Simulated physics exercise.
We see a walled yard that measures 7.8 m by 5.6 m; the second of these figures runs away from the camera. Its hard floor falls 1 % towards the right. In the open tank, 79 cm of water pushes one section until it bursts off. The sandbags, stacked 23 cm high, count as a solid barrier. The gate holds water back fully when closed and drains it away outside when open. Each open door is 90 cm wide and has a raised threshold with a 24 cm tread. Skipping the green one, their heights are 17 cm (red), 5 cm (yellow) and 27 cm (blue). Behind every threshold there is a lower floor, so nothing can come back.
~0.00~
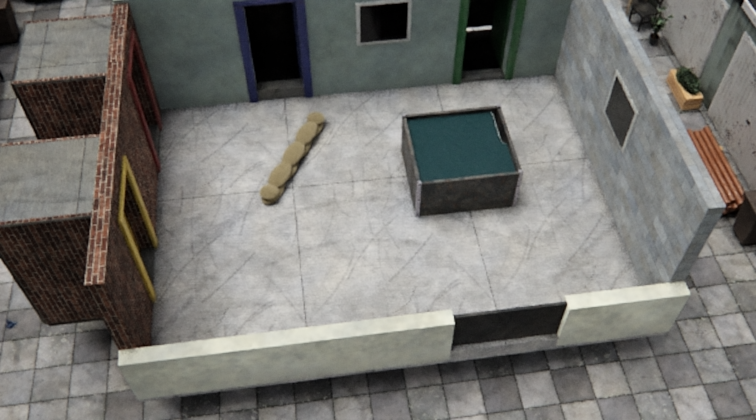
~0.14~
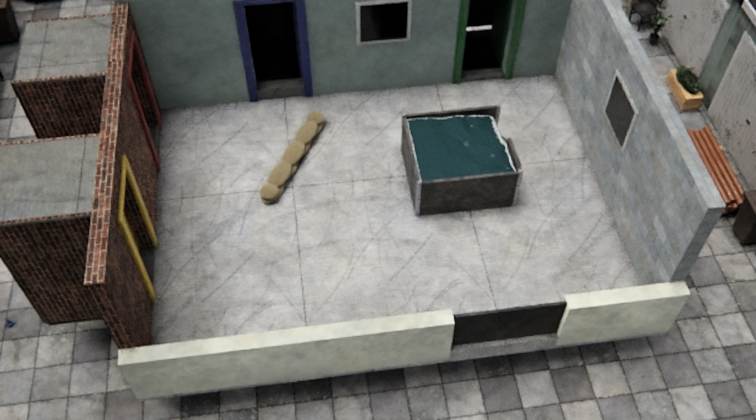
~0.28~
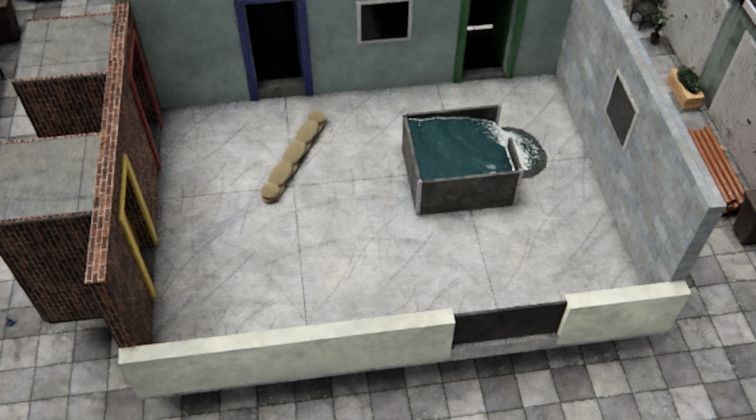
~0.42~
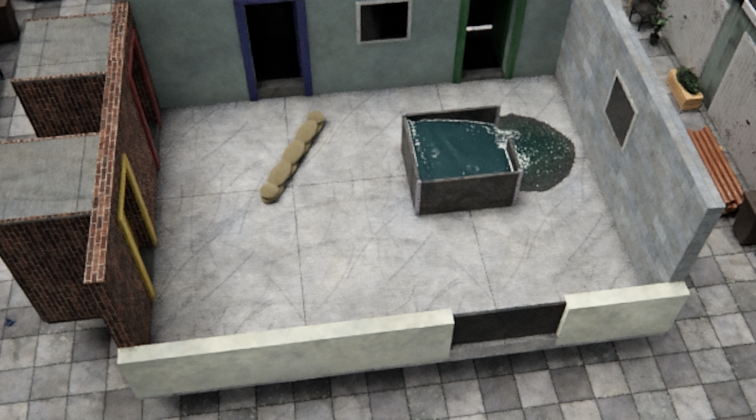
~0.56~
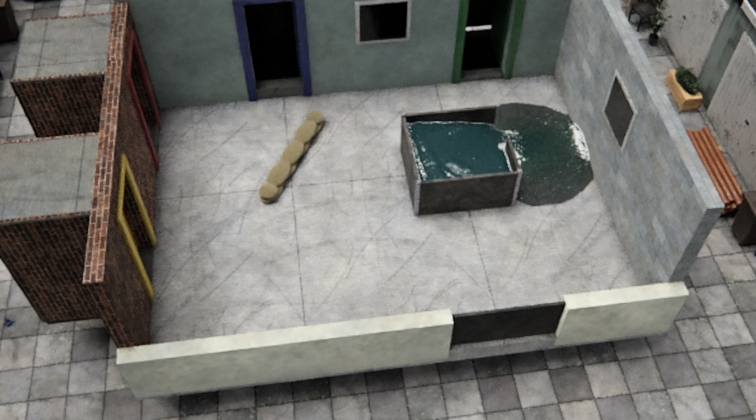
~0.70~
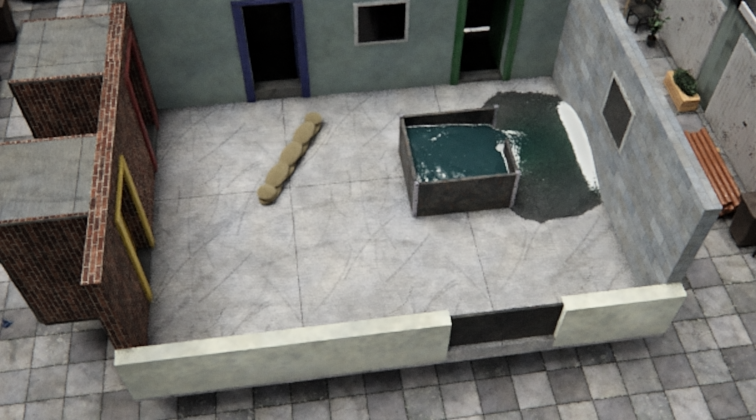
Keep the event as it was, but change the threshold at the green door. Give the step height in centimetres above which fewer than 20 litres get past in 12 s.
9.5 cm.
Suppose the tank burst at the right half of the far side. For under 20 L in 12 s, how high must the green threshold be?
It should stand roughly 34 cm high.
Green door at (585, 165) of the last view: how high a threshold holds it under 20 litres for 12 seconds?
33 cm.
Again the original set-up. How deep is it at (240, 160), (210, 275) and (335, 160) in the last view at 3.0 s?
About 0, 0 and 0 cm.
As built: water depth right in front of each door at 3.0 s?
Lab note, depth in cm: Red 0; yellow 0; green 12; blue 0.
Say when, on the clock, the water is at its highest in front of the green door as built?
Crest at t of about 2.8 s.
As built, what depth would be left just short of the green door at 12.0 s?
Lab note: Depth approx. 4.0 cm.
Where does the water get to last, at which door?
Yellow.
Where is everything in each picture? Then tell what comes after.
In the first picture, the open tank at (460, 146) is whole and still, 79 cm deep; the green door at (488, 41) is dry.
In the second picture, the front is at a hidden place, 0.3 m from the gap at (498, 146); 0.2 m2 of floor is wet, 79 cm left at the back.
In the third picture, water pours out at (499, 146) and has run 0.8 m, to (542, 159); about 10 cm deep outside, 78 cm at the back.
In the fourth picture, the gap is at (498, 147), the front 1.4 m out at (571, 152); the back of the open tank holds 73 cm.
In the fifth picture, water pours out at (497, 147) and has run 1.7 m, to (571, 121); about 6 cm deep outside, 66 cm at the back.
In the sixth picture, the gap is at (496, 148), the front 1.9 m out at (560, 101); the back of the open tank holds 68 cm; the green door at (485, 42), 2.0 m from the gap, is still 0.6 m from the nearest water.
After 1.4 s water covers 15 % of the floor, deepest (55 cm) near (550, 76); 1 cm at the green door, 0 litres in over its 9 cm threshold.
After 3.0 s water covers 35 % of the floor, deepest (28 cm) near (557, 94); 12 cm at the green door, 6 litres in over its 9 cm threshold.
After 12.0 s water covers 95 % of the floor, deepest (8 cm) near (646, 314); 4 cm at the green door, 21 litres in over its 9 cm threshold.
At the green door as built, the water arrived by 1.4 s and peaked near 12 cm at 2.8 s.
Run again over the same 12 s with other heights there, 30 litres in over 8 cm, 10 litres over 11 cm. The limit of 20 litres is kept from about 9.5 cm up.
